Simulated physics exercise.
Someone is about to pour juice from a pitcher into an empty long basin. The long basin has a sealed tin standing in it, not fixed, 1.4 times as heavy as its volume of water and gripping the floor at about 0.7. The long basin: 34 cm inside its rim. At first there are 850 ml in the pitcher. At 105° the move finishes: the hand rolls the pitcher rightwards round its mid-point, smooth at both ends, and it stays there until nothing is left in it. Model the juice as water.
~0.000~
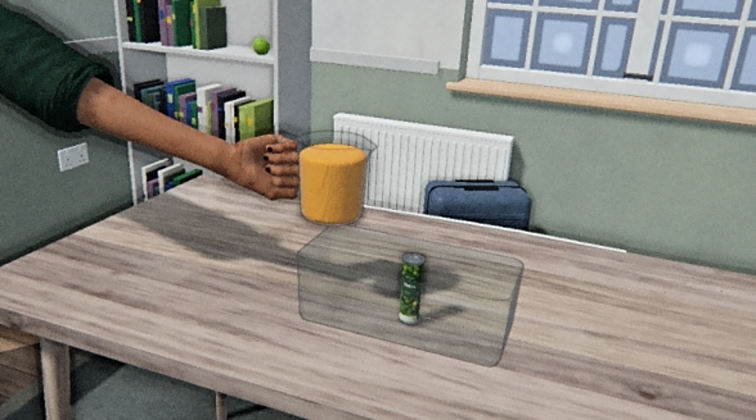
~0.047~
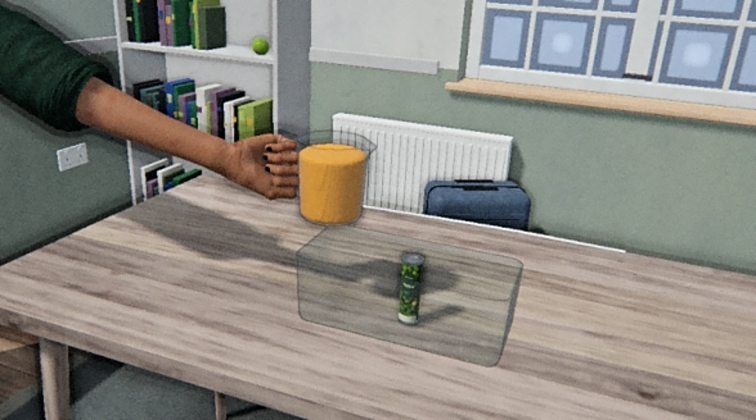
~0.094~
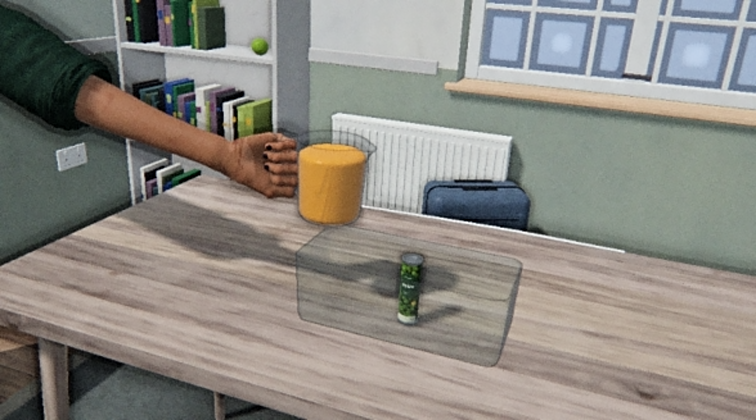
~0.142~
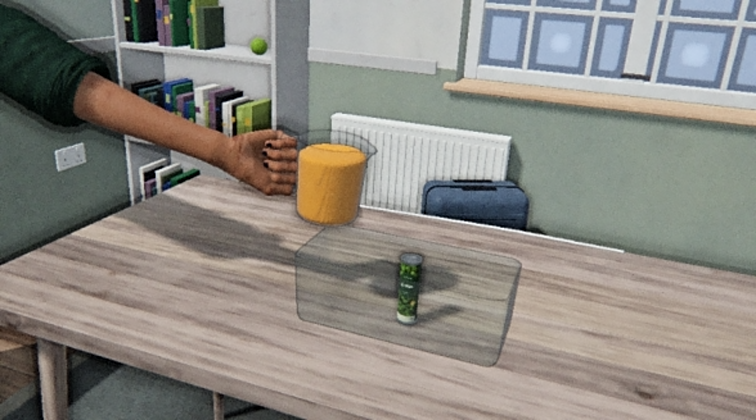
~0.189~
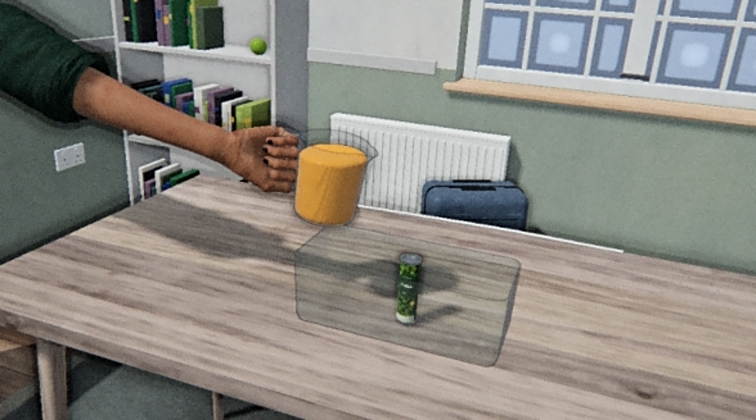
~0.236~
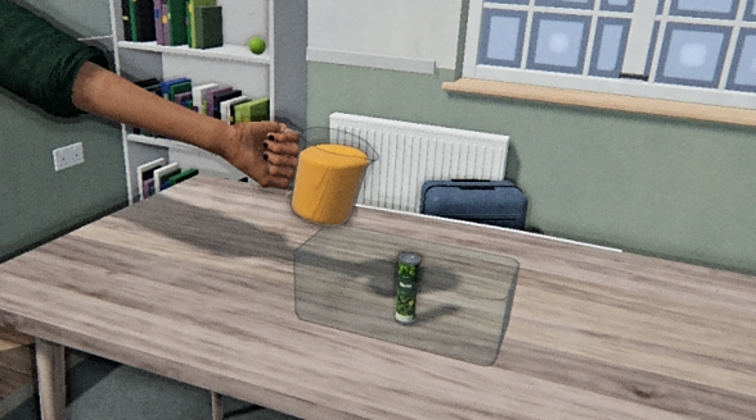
We see a hand holding a clear pitcher of orange juice above a wooden table, beside a transparent basin with a small green-patterned tin in it; the hand stays nearly still, then tilts the pitcher slightly to the right.
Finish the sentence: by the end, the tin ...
By the end, the tin has toppled.
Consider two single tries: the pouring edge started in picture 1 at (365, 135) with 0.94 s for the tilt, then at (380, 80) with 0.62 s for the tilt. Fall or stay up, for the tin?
Try 1: Still standing; try 2: Still standing.
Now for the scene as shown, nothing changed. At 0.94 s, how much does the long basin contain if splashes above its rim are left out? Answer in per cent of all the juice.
That comes to about 58 percent.
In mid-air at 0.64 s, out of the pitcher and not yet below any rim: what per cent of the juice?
Near 14 in a hundred.
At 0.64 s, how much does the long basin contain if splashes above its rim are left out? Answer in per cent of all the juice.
About 5%.
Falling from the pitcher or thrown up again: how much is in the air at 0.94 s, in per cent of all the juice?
14 per cent or so.
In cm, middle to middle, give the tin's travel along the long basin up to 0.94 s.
Some 0 cm.
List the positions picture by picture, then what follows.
The first frame shows tilt 0°; pouring edge (376, 147); surface from (305, 148) to (367, 157); the long basin's rim runs from (315, 239) to (518, 281); the tin's top is at (414, 261).
The second frame shows tilt 0°; pouring edge (376, 148); surface from (305, 148) to (366, 158).
The third frame shows tilt 2°; pouring edge (376, 149); surface from (305, 148) to (366, 159).
The fourth frame shows tilt 4°; pouring edge (377, 152); surface from (305, 148) to (366, 159).
The fifth frame shows tilt 8°; pouring edge (378, 155); surface from (305, 149) to (368, 160).
The sixth frame shows tilt 12°; pouring edge (379, 158); surface from (305, 149) to (369, 161).
Then, 0.64 s in, the tilt is 67° and 81 per cent is still to pour; the tin stands where it began.
Then, 0.94 s in, the tilt is 100° and 27 per cent is still to pour; the tin stands where it began.
Then, 1.24 s in, the tilt is 105° and 3 per cent is still to pour; the tin lies on its side.
Then, 1.58 s in, the tilt is 105° and 0 per cent is still to pour; the tin lies on its side.
Finally, the tin lies on its side.
